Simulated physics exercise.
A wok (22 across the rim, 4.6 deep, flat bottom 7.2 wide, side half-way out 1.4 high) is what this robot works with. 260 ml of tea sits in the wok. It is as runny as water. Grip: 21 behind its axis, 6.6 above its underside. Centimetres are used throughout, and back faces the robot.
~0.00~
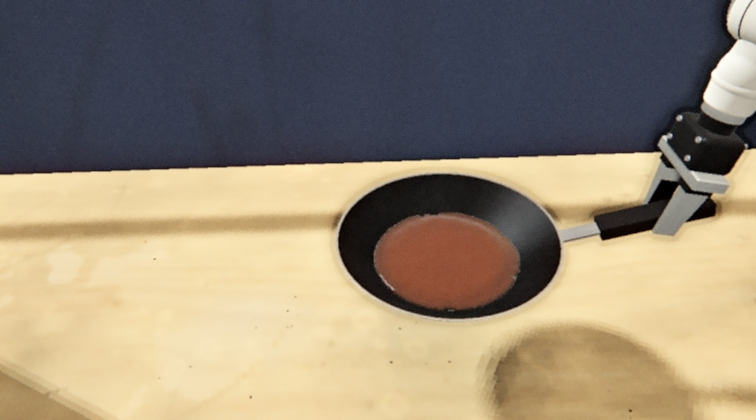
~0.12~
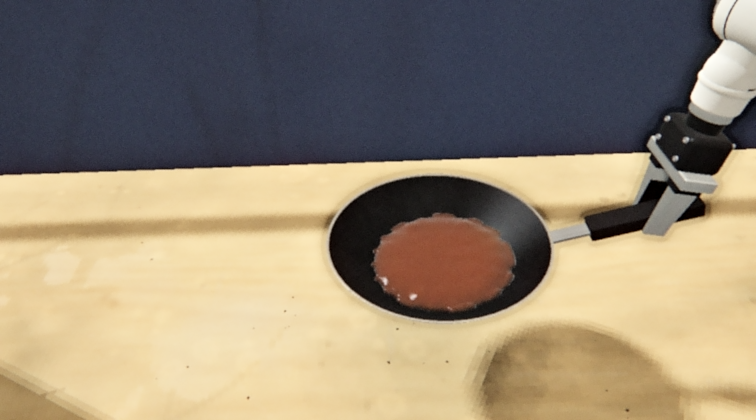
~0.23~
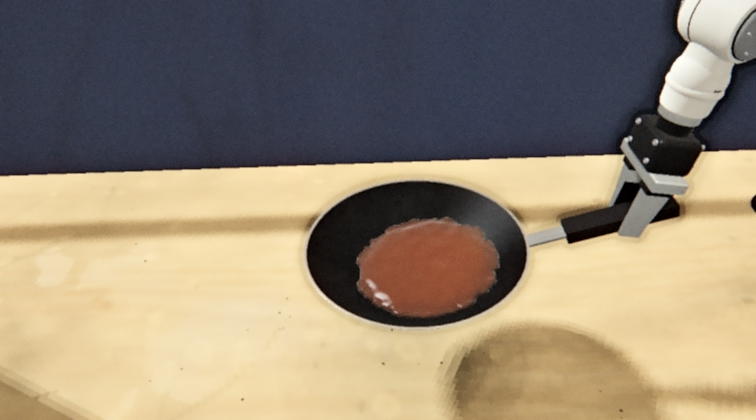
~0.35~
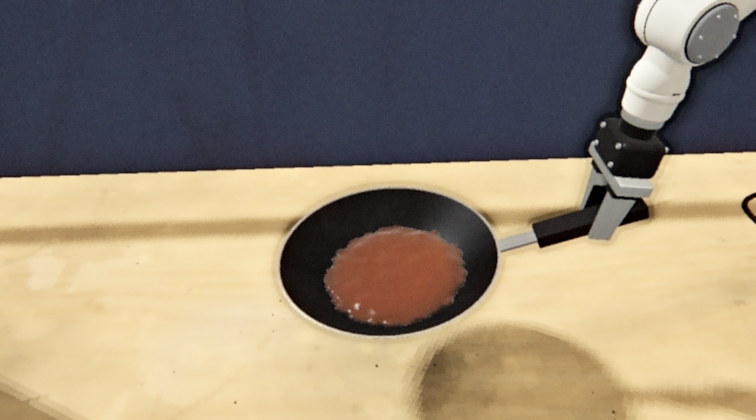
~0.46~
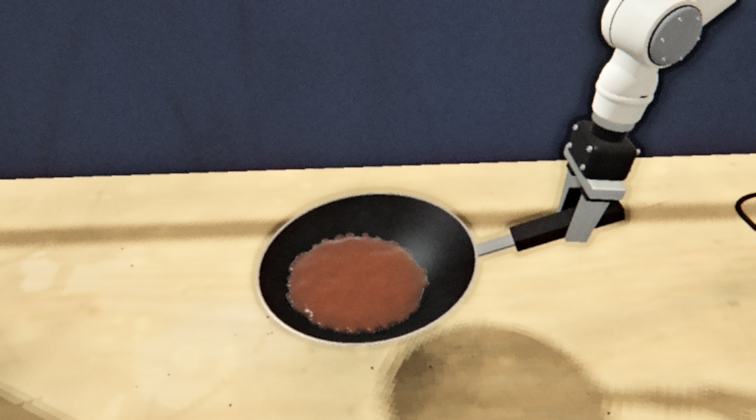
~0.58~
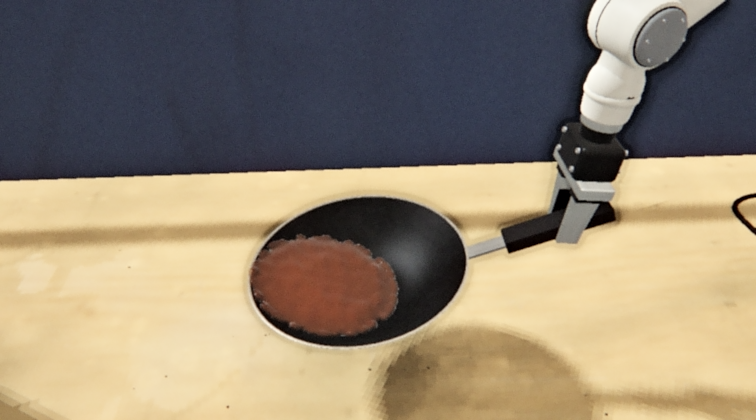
A robot arm moves a wok of tea left, and the tea shifts leftward inside.
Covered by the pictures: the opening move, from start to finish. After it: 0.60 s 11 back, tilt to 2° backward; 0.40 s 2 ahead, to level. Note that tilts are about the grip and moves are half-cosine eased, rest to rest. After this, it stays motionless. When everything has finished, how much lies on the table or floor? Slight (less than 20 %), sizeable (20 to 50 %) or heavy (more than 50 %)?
Slight.
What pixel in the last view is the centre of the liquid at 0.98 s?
Near (445, 266).
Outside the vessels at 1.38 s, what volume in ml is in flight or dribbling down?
5 ml.
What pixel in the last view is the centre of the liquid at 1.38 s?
My best guess is about (466, 263).
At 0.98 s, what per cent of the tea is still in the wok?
That would be close to 95 percent of the start.
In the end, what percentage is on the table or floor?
Estimated share: Around 14 %.
By 0.98 s, level, liquid up to 15 above the table; 240 ml in the wok, 15 ml on the table or floor.
By 1.38 s, level, liquid up to 15 above the table; 225 ml in the wok, 30 ml on the table or floor, 5 ml in the air or running down outside.
By 1.78 s, level, liquid up to 15 above the table; 225 ml in the wok, 35 ml on the table or floor.
By 2.58 s, level, liquid up to 15 above the table; 225 ml in the wok, 35 ml on the table or floor.
Final state, 225 ml in the wok, 35 ml on the table or floor. That is 13 % on the table or floor.
